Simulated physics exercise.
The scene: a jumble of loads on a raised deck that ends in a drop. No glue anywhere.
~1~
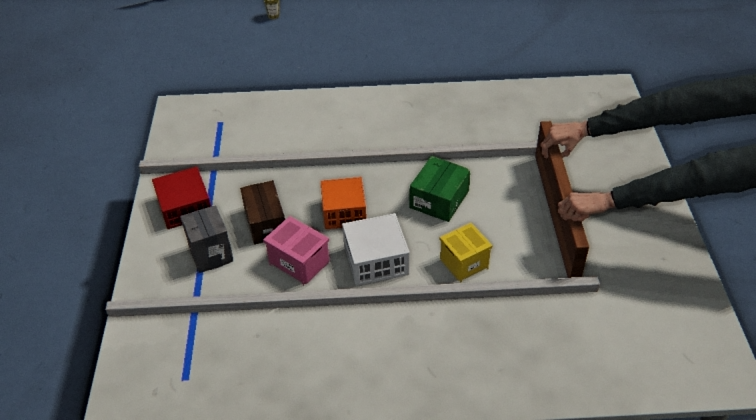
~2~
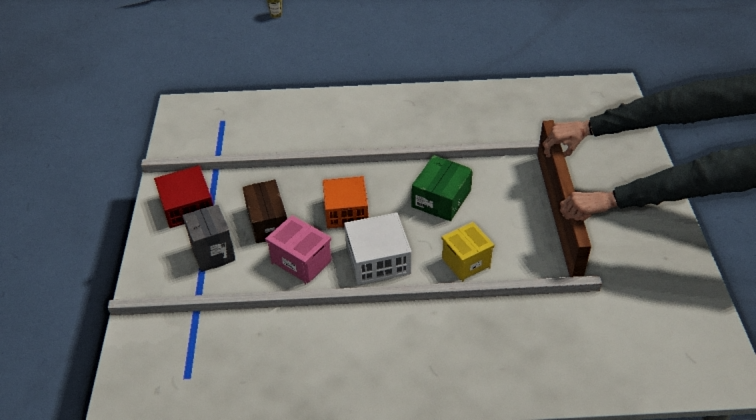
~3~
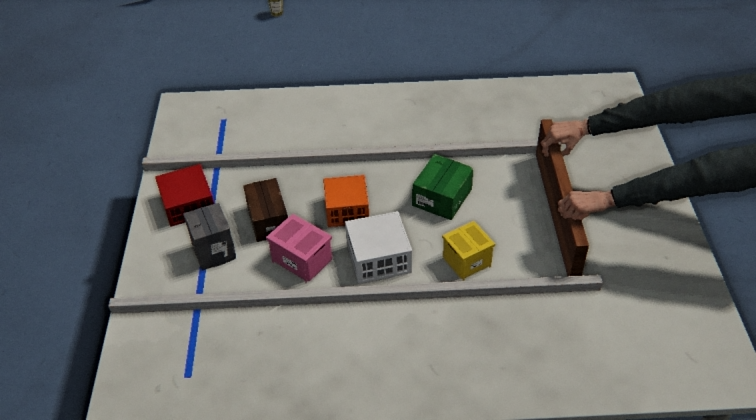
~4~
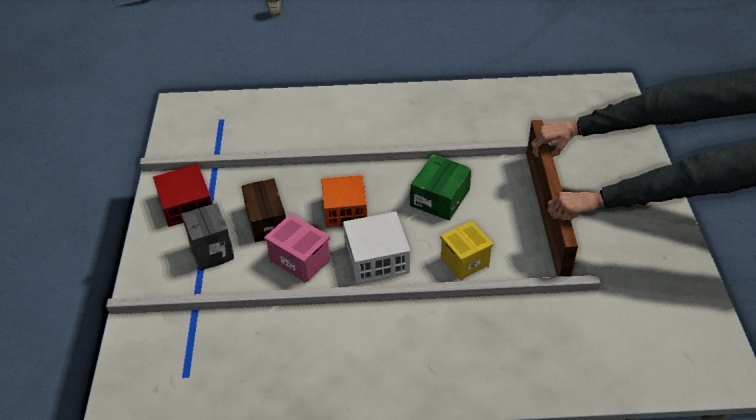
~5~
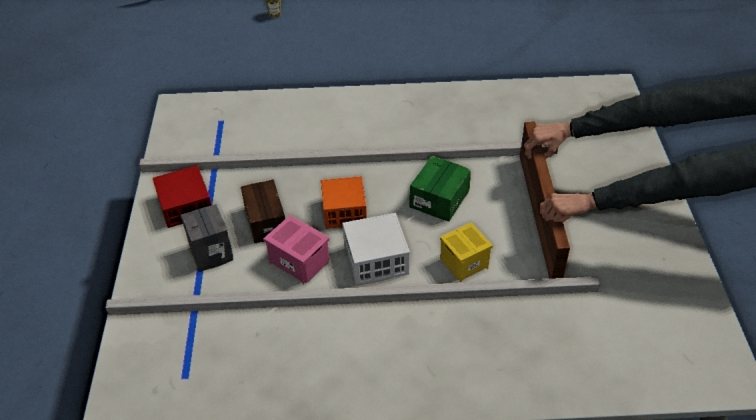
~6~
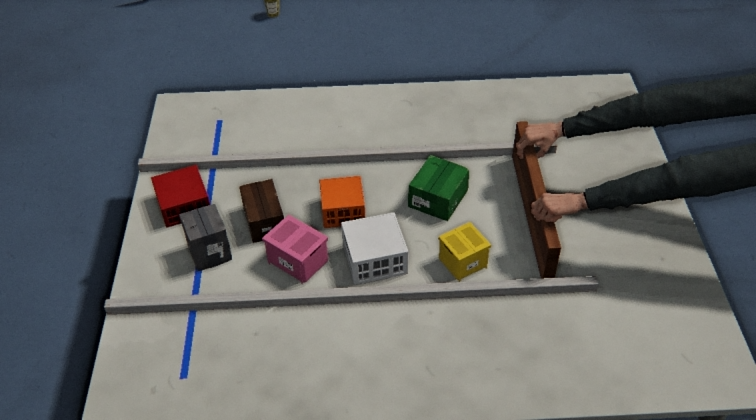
A brown plank, held upright by two hands, stayed still at first, then slid a short way left between two rails toward eight colored boxes, which sat unmoved near a blue line.
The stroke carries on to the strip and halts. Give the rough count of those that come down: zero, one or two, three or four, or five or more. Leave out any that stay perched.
As it turns out, the number that fall off is three or four.
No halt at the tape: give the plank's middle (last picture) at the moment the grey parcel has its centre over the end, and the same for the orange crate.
About (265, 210), and (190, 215) for the other.
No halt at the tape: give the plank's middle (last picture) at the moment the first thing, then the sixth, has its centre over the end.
First at (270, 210), next at (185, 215).
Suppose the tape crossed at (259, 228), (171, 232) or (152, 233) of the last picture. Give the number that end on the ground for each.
Try by try, 2, 6 and 6.
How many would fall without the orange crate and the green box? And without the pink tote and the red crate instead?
Fallen: 2, and 2 in the other try.
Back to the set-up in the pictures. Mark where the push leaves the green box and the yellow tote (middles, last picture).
The green box at (182, 207), the yellow tote at (178, 259).
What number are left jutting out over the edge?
The number is 2.
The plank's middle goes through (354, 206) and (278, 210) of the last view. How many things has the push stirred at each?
At the one place 7, at the other 8.
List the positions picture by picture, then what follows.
Red crate (183, 198); grey parcel (208, 239); brown parcel (264, 212); plank (559, 197); tape (205, 232), in the first picture.
Grey parcel (210, 238); green box (442, 188), in the second picture.
Brown parcel (267, 210); orange crate (346, 201), in the third picture.
Red crate (184, 195); yellow tote (466, 251), in the fourth picture.
Grey parcel (208, 238); pink tote (298, 250), in the fifth picture.
Red crate (182, 196); grey parcel (206, 238); brown parcel (263, 211); plank (534, 198); tape (204, 230), in the sixth picture.
Early on, none off yet; red crate at rest near (182, 196); grey parcel at rest near (206, 238); brown parcel at rest near (263, 211).
A while later, none off yet; red crate at rest near (182, 196); grey parcel travelled about its own width near (184, 235); brown parcel travelled a little near (244, 210).
Further along, none off yet; red crate travelled about its own width near (130, 191); grey parcel travelled well along near (119, 237); brown parcel travelled well along near (162, 214).
Finally, the number that fall off is three or four; lost, pink tote, brown parcel, grey parcel and red crate.
